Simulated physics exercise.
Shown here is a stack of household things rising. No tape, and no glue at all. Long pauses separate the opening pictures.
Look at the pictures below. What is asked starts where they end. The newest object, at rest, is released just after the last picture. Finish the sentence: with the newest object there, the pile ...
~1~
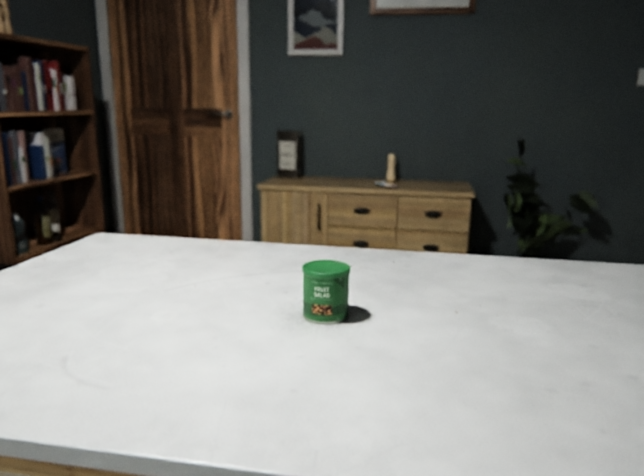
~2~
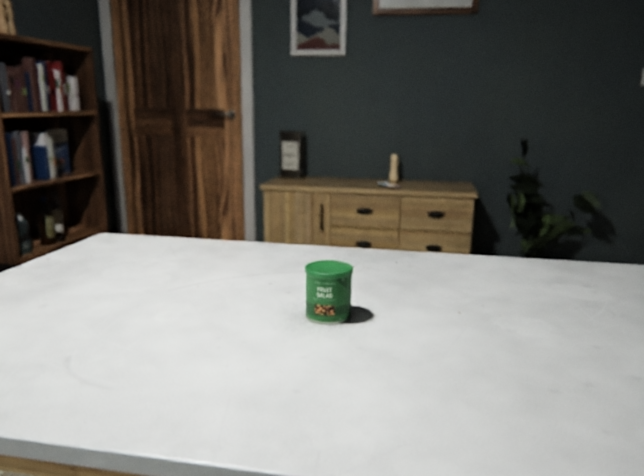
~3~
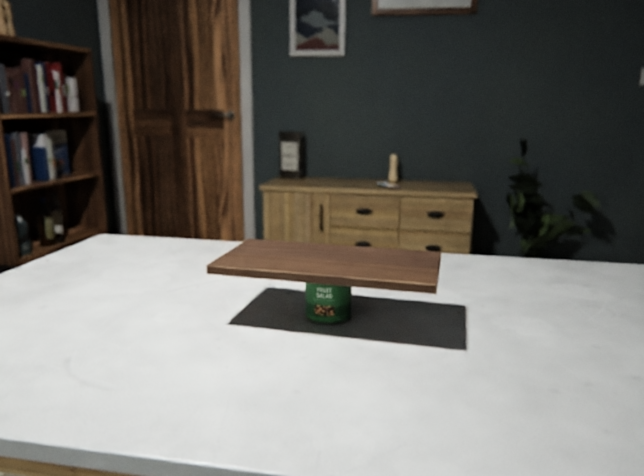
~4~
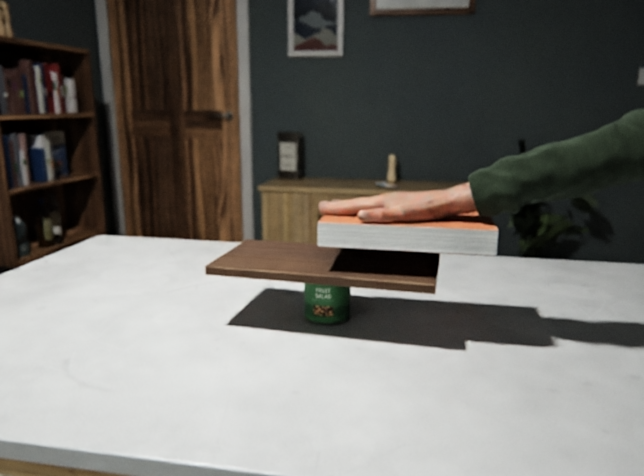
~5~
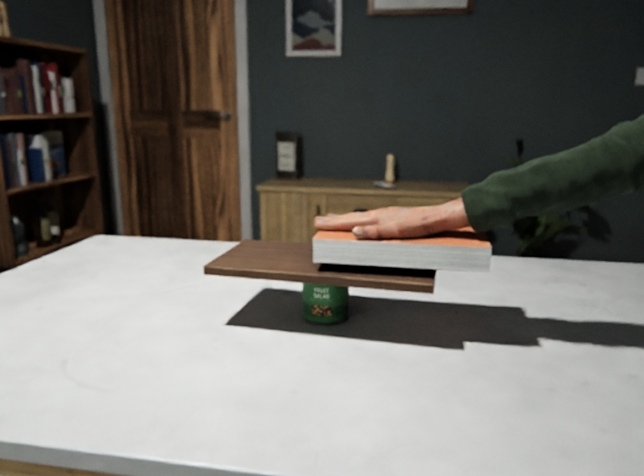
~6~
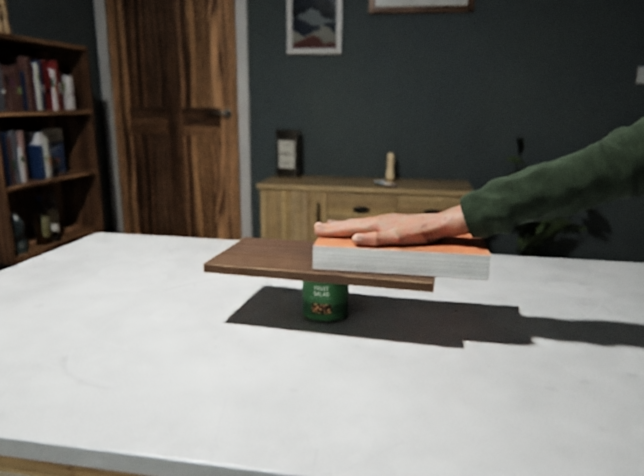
The pile topples.
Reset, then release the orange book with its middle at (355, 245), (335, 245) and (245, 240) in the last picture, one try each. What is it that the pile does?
First the pile remains standing, second it remains standing, third it topples.
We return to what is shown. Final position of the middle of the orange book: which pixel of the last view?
It ends near (408, 277).
Then, 0.20 s on from there, orange book turned 9° from how it was put near (403, 258); brown board turned 9° from how it was put.
Then, 0.30 s on from there, orange book now fallen; brown board turned 32° from how it was put.
Then, 0.50 s on from there, brown board turned 26° from how it was put.
In the end, fallen, orange book; left askew, brown board; green pot unmoved. At the end, from the last picture's camera, orange book near (408, 277). The pile loses its balance.
